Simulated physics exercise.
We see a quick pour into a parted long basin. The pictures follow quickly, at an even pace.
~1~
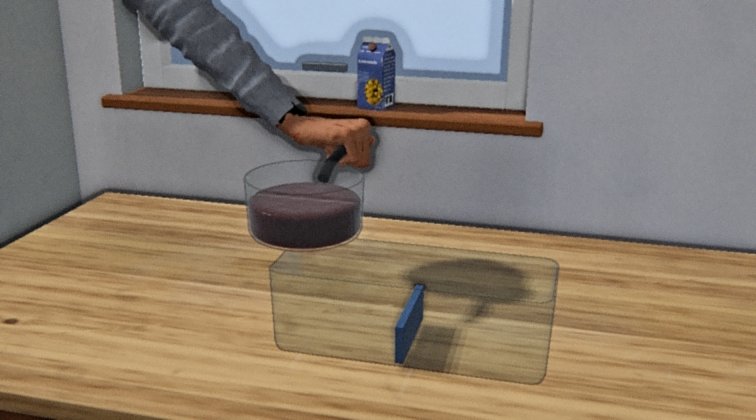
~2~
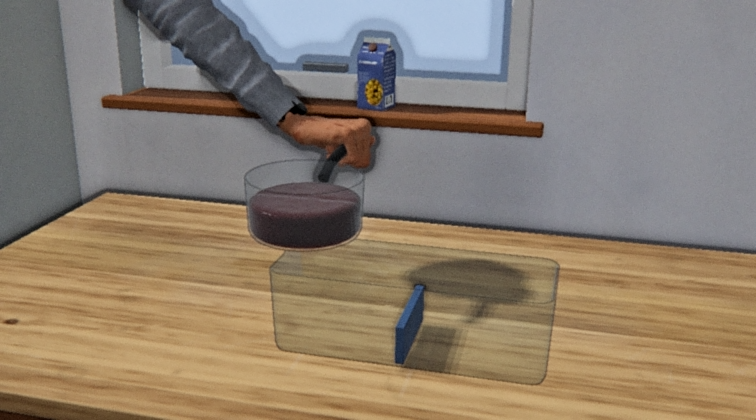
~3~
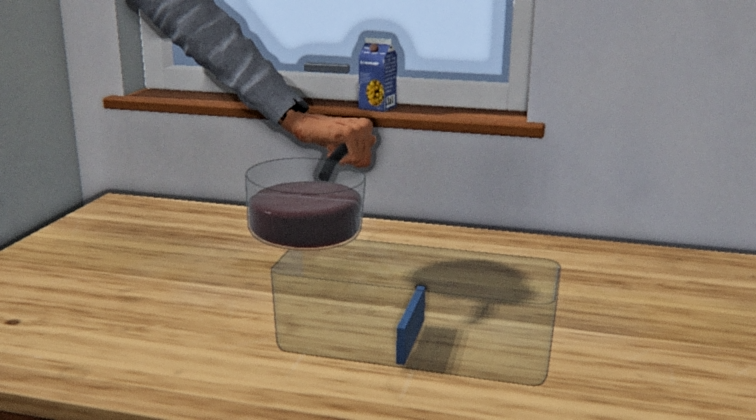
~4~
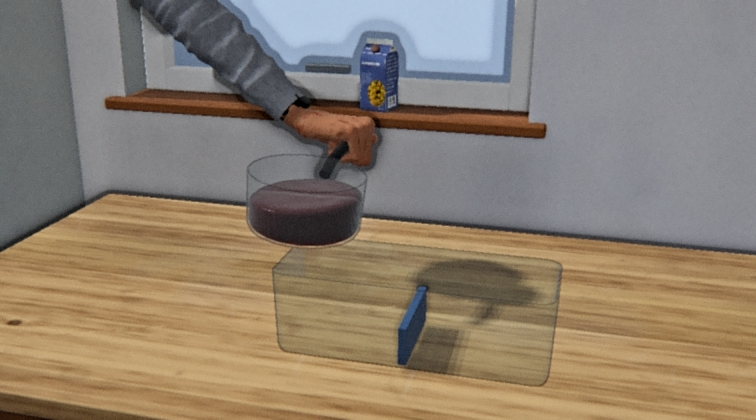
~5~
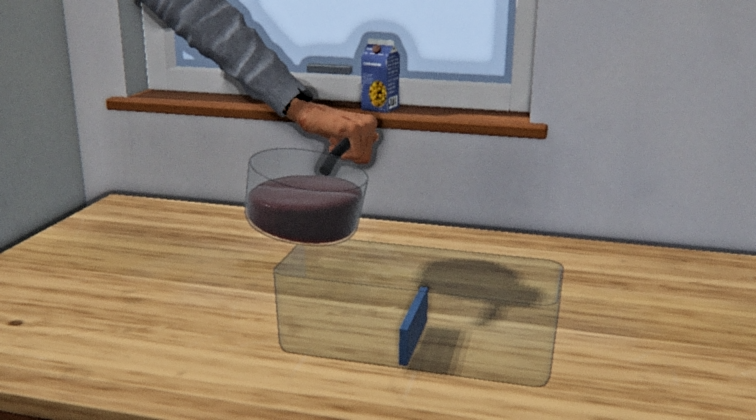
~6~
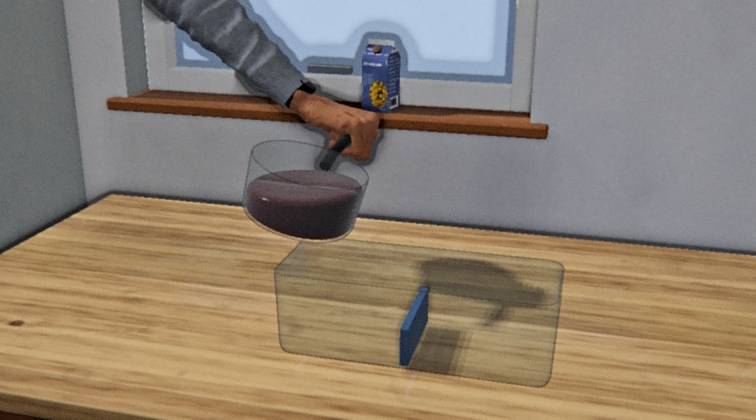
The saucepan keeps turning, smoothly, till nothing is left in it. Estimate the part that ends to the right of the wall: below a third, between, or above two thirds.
In the end more than two thirds is right of the wall.
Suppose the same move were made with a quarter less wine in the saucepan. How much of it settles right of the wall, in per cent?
It comes to 95 per cent or so.
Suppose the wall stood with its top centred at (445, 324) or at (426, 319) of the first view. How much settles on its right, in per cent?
Near 40 % and 75 %.
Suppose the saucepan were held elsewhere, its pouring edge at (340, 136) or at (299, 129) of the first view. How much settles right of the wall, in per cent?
Roughly 85 per cent, and 20 per cent.
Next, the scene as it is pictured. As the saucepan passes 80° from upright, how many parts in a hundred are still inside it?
Some 60 per cent.
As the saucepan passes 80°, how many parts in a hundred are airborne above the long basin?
It comes to 35 per cent or so.
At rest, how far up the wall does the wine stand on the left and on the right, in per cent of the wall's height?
Some 10 per cent left and 60 right.
A moment on, the saucepan is tipped on its side and 60 per cent is still to pour, 3 is left of the wall and 0 right of it.
Next, the saucepan is tipped right over and 6 per cent is still to pour, 3 is left of the wall and 75 right of it.
Then the saucepan is tipped right over and 0 per cent is still to pour, 9 is left of the wall and 89 right of it.
Later the saucepan is tipped right over and 0 per cent is still to pour, 9 is left of the wall and 89 right of it.
Finally, 9 per cent lies left of the wall, 89 right of it and 2 outside.
